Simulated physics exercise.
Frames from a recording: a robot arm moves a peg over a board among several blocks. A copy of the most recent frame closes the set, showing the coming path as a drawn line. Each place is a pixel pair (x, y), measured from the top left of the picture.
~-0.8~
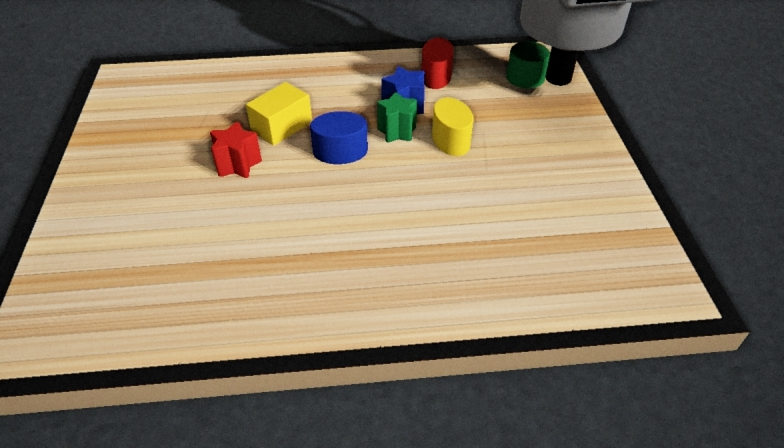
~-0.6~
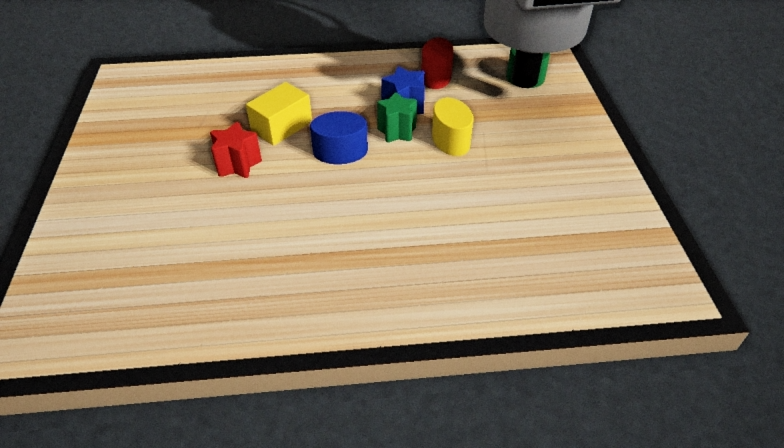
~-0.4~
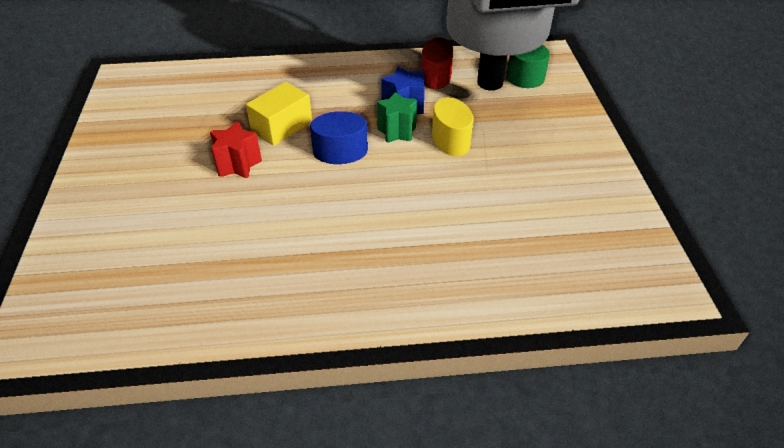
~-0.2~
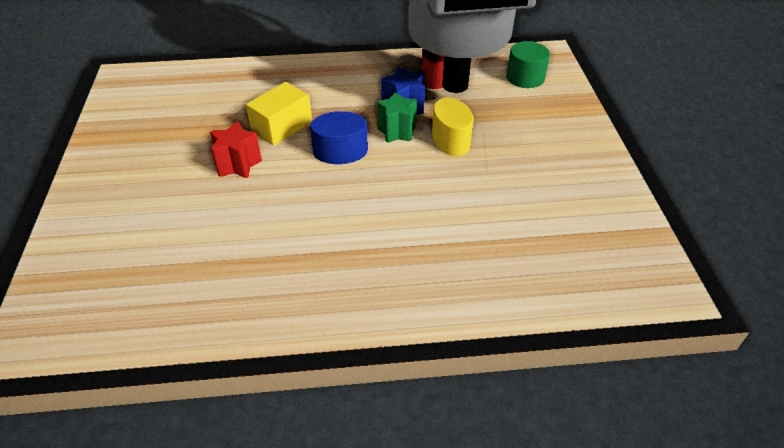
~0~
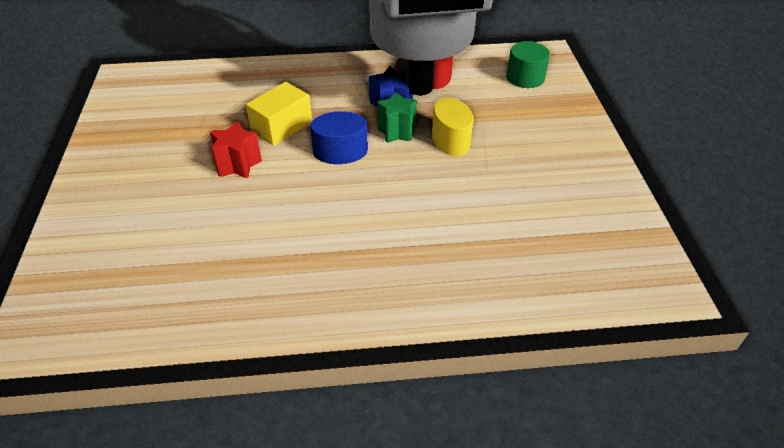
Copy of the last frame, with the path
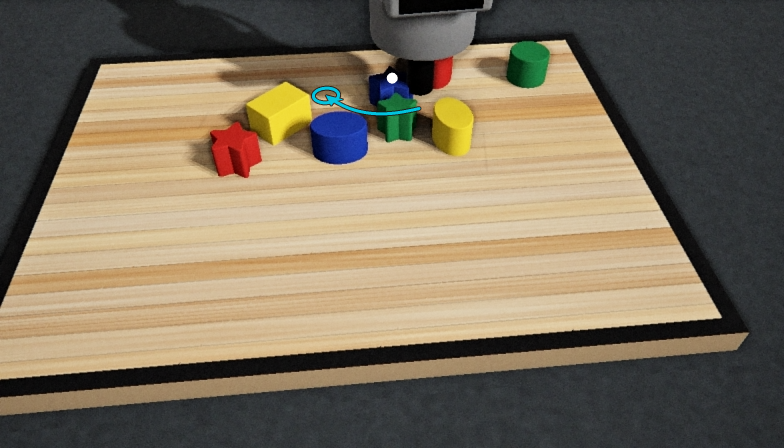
On a wooden board, a robot arm moves left and nudges the blue star-shaped block.
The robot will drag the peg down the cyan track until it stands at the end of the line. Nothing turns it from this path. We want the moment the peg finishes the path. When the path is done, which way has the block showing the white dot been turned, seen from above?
Viewed from above: Clockwise.
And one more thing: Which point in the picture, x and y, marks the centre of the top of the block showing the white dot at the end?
Final place: (303, 59).
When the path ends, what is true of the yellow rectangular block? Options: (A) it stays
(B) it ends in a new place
A.
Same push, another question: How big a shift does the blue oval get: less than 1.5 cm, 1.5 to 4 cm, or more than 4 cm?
Travels under 1.5 cm.
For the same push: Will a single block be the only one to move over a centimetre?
In short: Yes.
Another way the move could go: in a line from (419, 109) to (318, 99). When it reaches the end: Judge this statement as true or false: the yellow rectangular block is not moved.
True
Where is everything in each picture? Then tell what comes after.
Peg tip at (558, 79); block tops, yellow rectangular block at (278, 99); blue oval at (338, 123); blue star-shaped block at (405, 78); green star-shaped block at (398, 104); yellow oval at (453, 112), in the first picture.
Peg at (524, 81); blocks unchanged, in the second picture.
Peg at (490, 84); blocks unchanged, in the third picture.
Peg at (455, 86); blocks unchanged, in the fourth picture.
Peg at (420, 89); yellow rectangular block at (278, 99); blue oval at (338, 123); blue star-shaped block at (392, 78); green star-shaped block at (398, 104); yellow oval at (453, 112), in the fifth picture.
Path on the board, from (419, 109) via (385, 114) and (351, 109), ending at (326, 95); the dot is on the blue star-shaped block.
On the path given first. One third of the way, peg at (384, 94); blue star-shaped block at (360, 78), turned 20° clockwise; green star-shaped block at (393, 105), turned 25° anticlockwise.
Two thirds of the way, peg at (349, 89); blue star-shaped block at (328, 71), turned 30° clockwise; green star-shaped block at (393, 105), turned 25° anticlockwise.
At the end, peg at (324, 76); yellow rectangular block in place; blue oval in place; blue star-shaped block at (303, 59), turned 25° clockwise; green star-shaped block at (393, 105), turned 25° anticlockwise; yellow oval in place.
